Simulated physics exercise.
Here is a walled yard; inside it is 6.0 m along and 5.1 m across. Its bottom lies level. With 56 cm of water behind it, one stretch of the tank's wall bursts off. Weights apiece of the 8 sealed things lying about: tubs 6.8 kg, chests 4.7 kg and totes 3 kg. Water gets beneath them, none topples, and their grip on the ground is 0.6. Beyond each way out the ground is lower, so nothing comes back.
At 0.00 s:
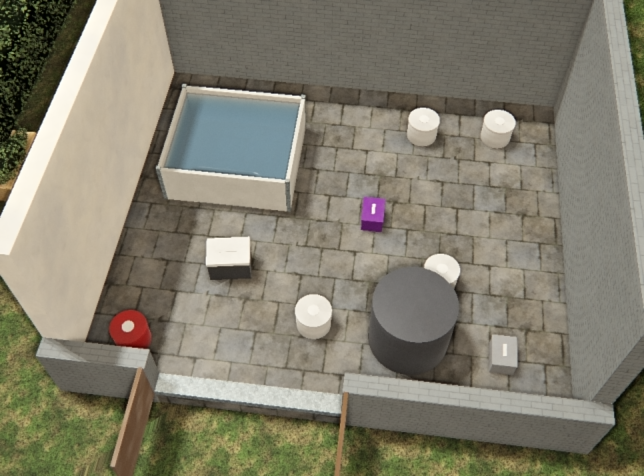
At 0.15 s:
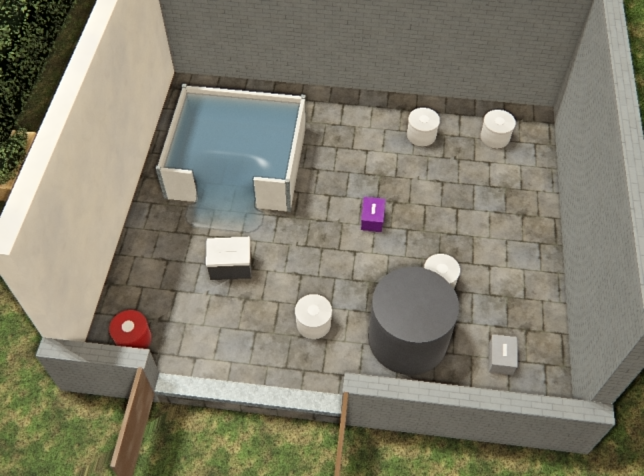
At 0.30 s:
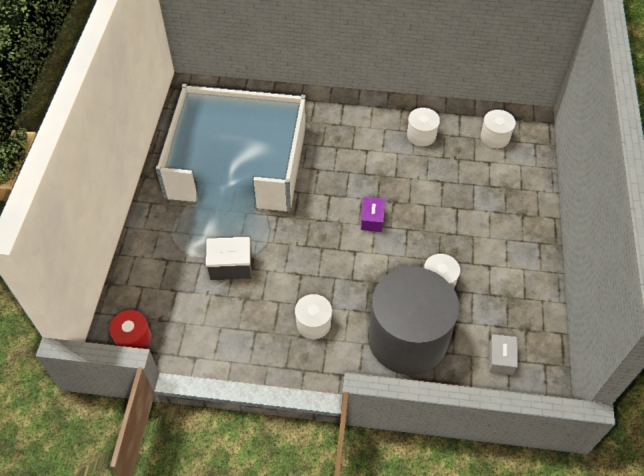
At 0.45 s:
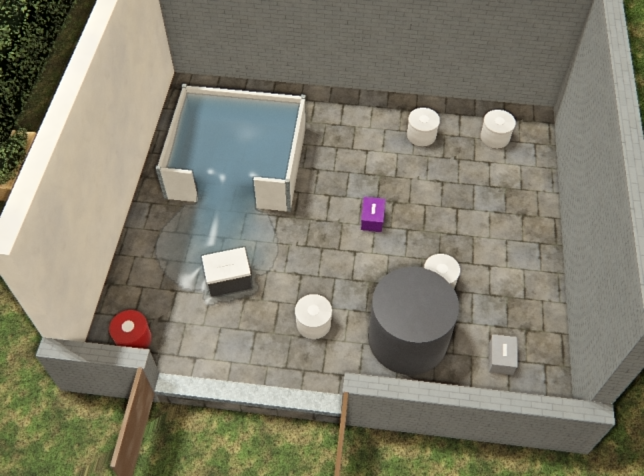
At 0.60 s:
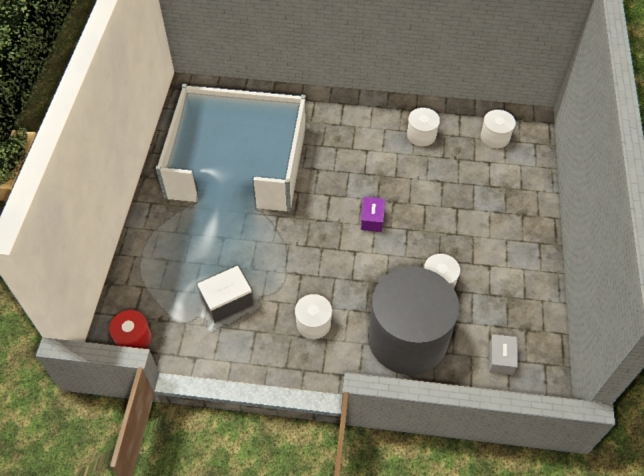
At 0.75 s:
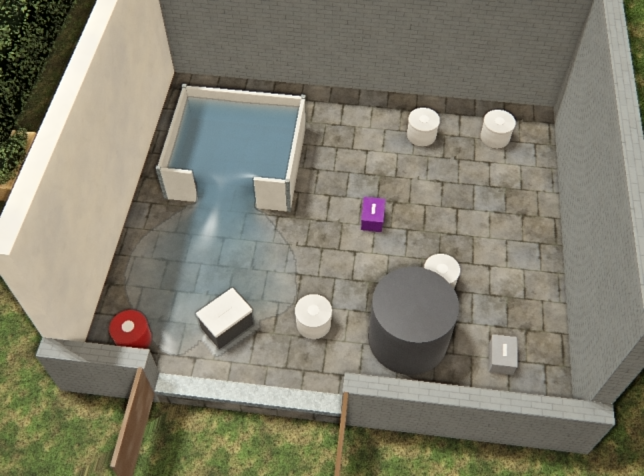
In a walled, paved yard, part of a water tank's front wall burst off and water poured out across the stones, pushing a white box toward the front while everything else stayed put.
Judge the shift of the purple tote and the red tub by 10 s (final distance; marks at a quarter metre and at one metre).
Purple tote holds its place, red tub ends far away.
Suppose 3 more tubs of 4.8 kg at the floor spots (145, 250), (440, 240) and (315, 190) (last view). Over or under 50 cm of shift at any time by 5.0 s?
In that order: More, under, short of it.
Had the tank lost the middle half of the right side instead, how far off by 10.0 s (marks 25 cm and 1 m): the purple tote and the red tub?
In that case the purple tote ends far away, the red tub stays put.
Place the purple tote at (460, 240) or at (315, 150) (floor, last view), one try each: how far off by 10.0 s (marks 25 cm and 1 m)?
In that order: It holds its place; it stays put.
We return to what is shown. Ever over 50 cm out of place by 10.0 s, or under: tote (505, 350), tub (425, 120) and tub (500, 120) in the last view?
In that order: Under, less, less.
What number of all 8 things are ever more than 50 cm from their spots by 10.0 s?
That makes 3.
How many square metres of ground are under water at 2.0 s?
Roughly 11.5 m2.
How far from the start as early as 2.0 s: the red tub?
Roughly 20 cm by then.
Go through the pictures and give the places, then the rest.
The purple tote at (373, 209), on the bottom; the red tub at (128, 327), on the bottom; 2.6 m2 under water; 0 of 8 have shifted, in the first frame.
The purple tote at (373, 209) rests on the ground; the red tub at (128, 327), on the bottom; water covers 3.0 m2; 0 of 8 have shifted, in the second frame.
The purple tote at (373, 209), on the bottom; the red tub at (128, 327) rests on the ground; 3.6 m2 under water; 0 of 8 have shifted, in the third frame.
The purple tote at (373, 209) rests on the ground; the red tub at (128, 327), on the bottom; 4.3 m2 under water; 1 of 8 have shifted, in the fourth frame.
The purple tote at (373, 209), on the bottom; the red tub at (128, 327), on the bottom; 5.2 m2 under water; 1 of 8 have shifted, in the fifth frame.
The purple tote at (373, 209) rests on the ground; the red tub at (128, 327), on the bottom; water covers 6.3 m2; 1 of 8 have shifted, in the sixth frame.
After 2.0 s the purple tote is near (373, 209), 0.0 m from its start, aground; the red tub is near (111, 320), 0.2 m from its start, afloat; 1 of 8 are out; 1 afloat.
After 4.5 s the purple tote is near (373, 209), 0.0 m from its start, aground; the red tub is near (142, 338), 0.3 m from its start, afloat; 1 of 8 are out; 1 afloat.
After 7.0 s the purple tote is near (373, 209), 0.0 m from its start, aground; the red tub has gone out; 2 of 8 are out; 0 afloat.
After 10.0 s the purple tote is near (373, 209), 0.0 m from its start, aground; the red tub has gone out; 2 of 8 are out; 0 afloat.
